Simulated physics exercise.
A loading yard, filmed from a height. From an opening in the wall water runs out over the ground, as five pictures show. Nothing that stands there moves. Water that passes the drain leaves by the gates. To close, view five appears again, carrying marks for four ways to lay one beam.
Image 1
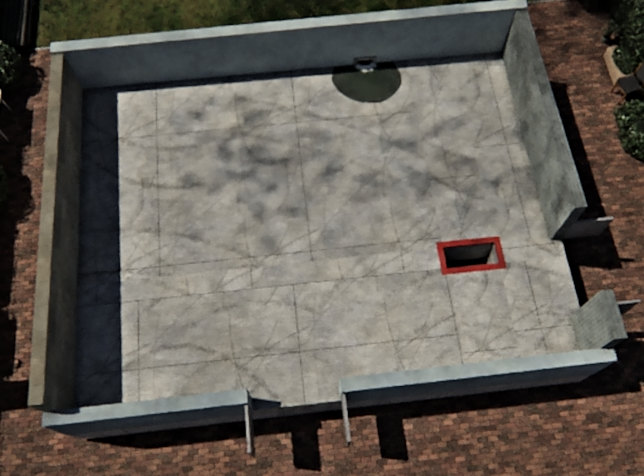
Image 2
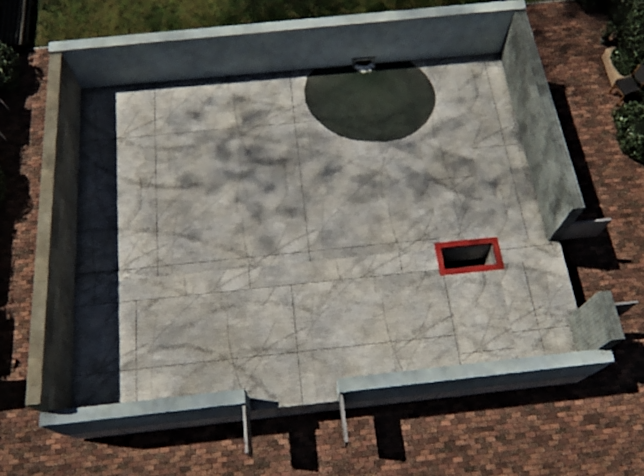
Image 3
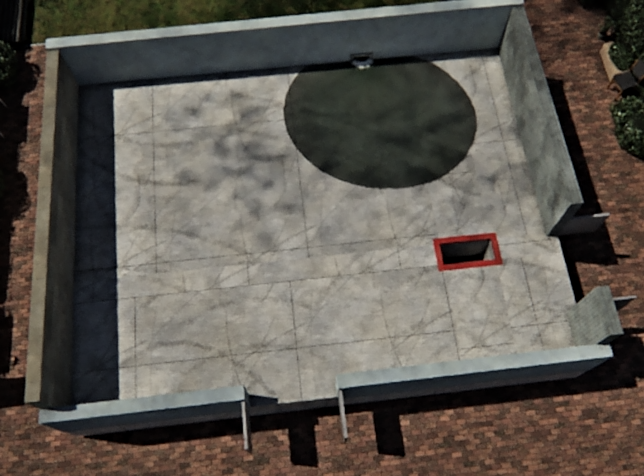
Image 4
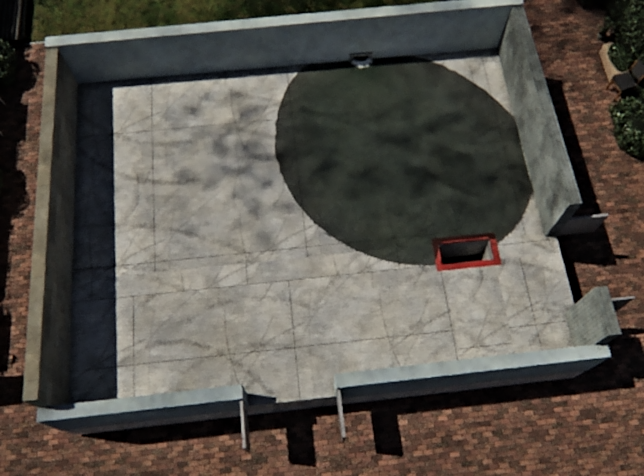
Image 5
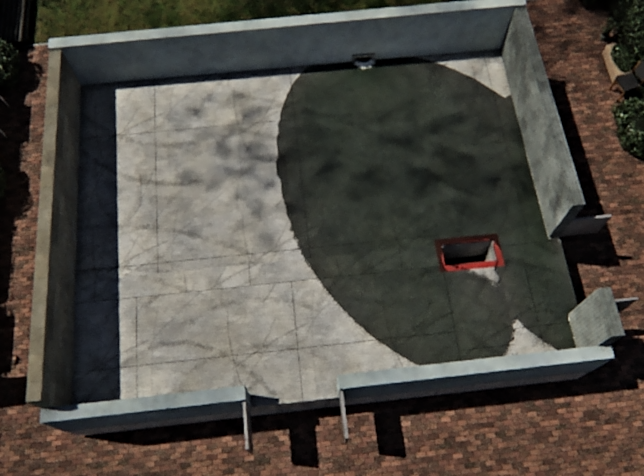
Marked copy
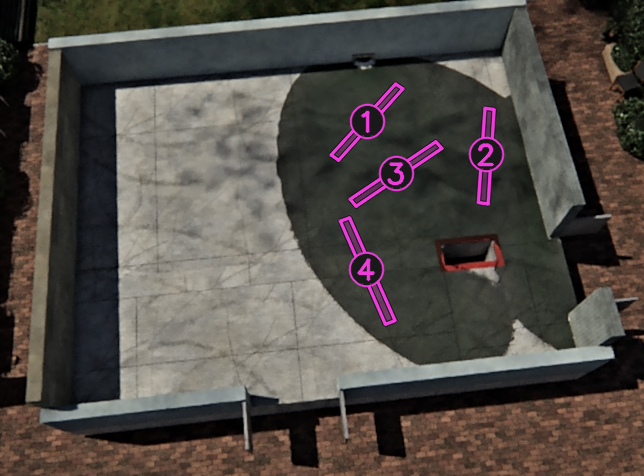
A walled loading yard with a pale paved floor is seen from high above, with red-brown brick paving around it. A small outfall sits at the far wall, a red-rimmed gully lies right of centre, and gates stand open at the right and along the near wall. Dark water spreads from the outfall toward the near right, reaching and surrounding the gully, while the camera stays almost still.
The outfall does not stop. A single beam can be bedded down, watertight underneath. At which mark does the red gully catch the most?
It is 2.
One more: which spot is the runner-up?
4.
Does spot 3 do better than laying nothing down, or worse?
Spot 3 is worse.
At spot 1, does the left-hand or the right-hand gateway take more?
More leaves on the right.
On the marked copy, 1 from (334, 157) to (399, 86); 2 from (483, 203) to (489, 108); 3 from (353, 202) to (438, 145); 4 from (344, 219) to (390, 322).
For spot 1, about 8 % of the stream runs into the red gully, about 91 % out by the gates.
For spot 2, about 53 % of the stream runs into the red gully, about 45 % out by the gates.
For spot 3, about 13 % of the stream runs into the red gully, about 86 % out by the gates.
For spot 4, about 32 % of the stream runs into the red gully, about 67 % out by the gates.
